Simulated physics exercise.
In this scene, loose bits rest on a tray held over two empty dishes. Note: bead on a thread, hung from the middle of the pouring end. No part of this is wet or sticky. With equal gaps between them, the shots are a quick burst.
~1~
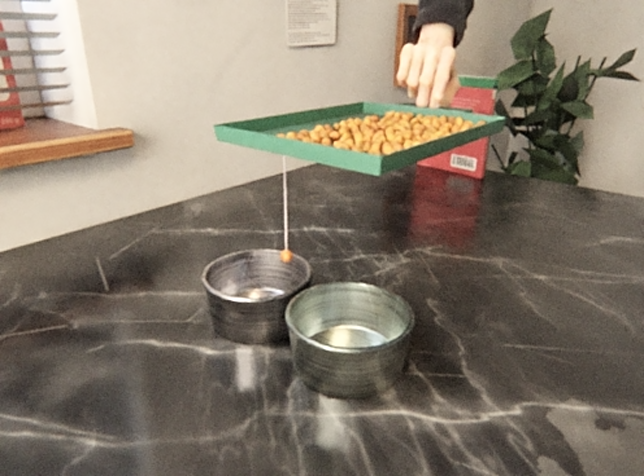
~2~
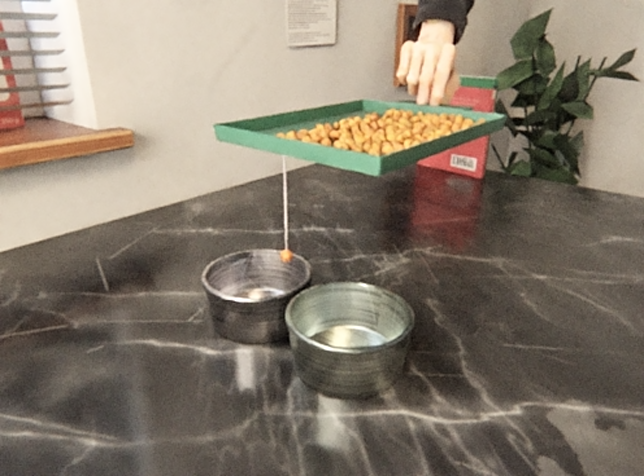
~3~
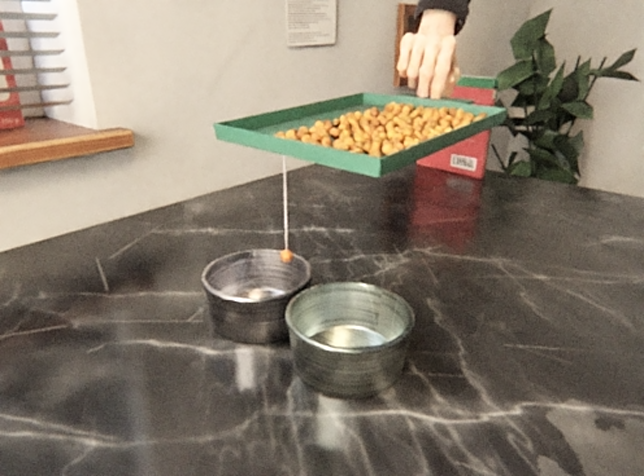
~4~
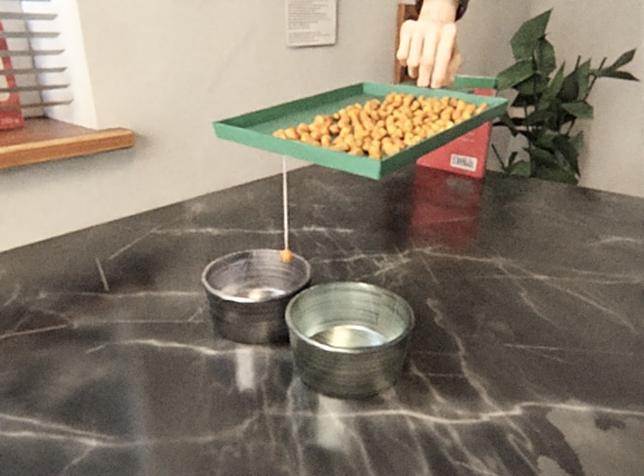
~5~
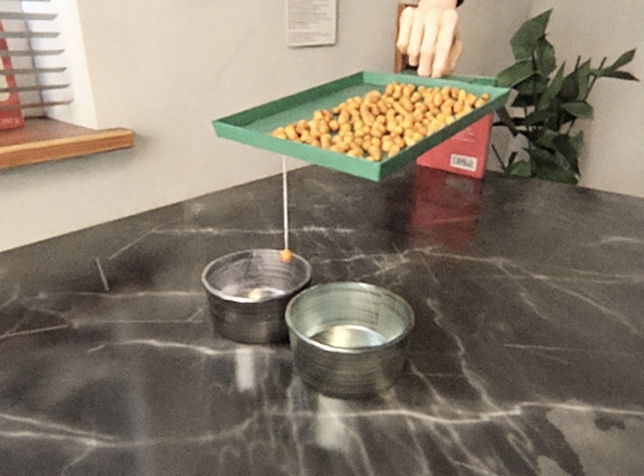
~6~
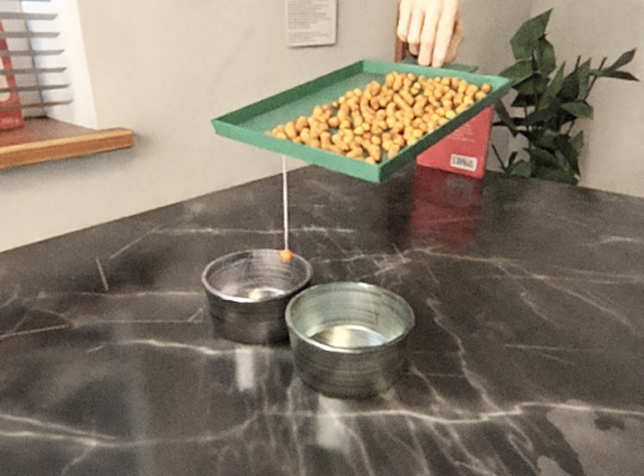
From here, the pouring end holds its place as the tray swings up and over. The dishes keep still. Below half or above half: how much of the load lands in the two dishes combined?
It looks like most goes in the dishes, when all's done.
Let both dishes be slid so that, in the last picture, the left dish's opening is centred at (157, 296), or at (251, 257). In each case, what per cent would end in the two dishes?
10 per cent the first time, 60 per cent the second time.
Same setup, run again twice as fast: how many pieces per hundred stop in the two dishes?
Roughly 70 %.
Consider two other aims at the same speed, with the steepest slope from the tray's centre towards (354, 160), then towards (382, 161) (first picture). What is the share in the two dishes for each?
I'd say roughly 80 percent with the first slope, 70 percent with the other.
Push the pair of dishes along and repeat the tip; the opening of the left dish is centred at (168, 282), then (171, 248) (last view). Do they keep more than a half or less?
Taking the tries in order: A minor share, followed by a minor share.
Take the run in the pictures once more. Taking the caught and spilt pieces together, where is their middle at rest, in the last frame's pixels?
About pixel (332, 352).
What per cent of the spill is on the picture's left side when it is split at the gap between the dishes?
Close to 90 %.
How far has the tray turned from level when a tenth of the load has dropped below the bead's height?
A tilt of roughly 105°.
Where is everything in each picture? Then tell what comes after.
Corners of the pouring end near (217, 125) and (380, 155), level; middle of the load near (390, 132), roasted chickpeas; left dish near (218, 311); right dish near (309, 360); bead on its thread near (287, 256), in the first picture.
Corners of the pouring end near (216, 125) and (380, 156), level; middle of the load near (390, 131), in the second picture.
Corners of the pouring end near (216, 124) and (380, 157), tipped barely, lowest at the right corner; middle of the load near (390, 128), in the third picture.
Corners of the pouring end near (215, 122) and (379, 160), tipped a little, lowest at the right corner; middle of the load near (390, 122), in the fourth picture.
Corners of the pouring end near (215, 121) and (379, 162), tipped a little, lowest at the right corner; middle of the load near (391, 116), in the fifth picture.
Corners of the pouring end near (214, 119) and (379, 164), tipped a little, lowest at the right corner; middle of the load near (391, 111); left dish near (218, 311); right dish near (309, 360), in the sixth picture.
Shortly afterwards, tray tipped steeply; all but a few on the tray; only a few in the air.
Next, tray tipped right over; all but a few on the tray; only a few outside both.
Some moments later, tray tipped past a quarter turn; near two thirds in the right dish; a little in the left dish; near a quarter outside both.
In the end, tray tipped past a quarter turn; near two thirds in the right dish; a little in the left dish; near a quarter outside both.
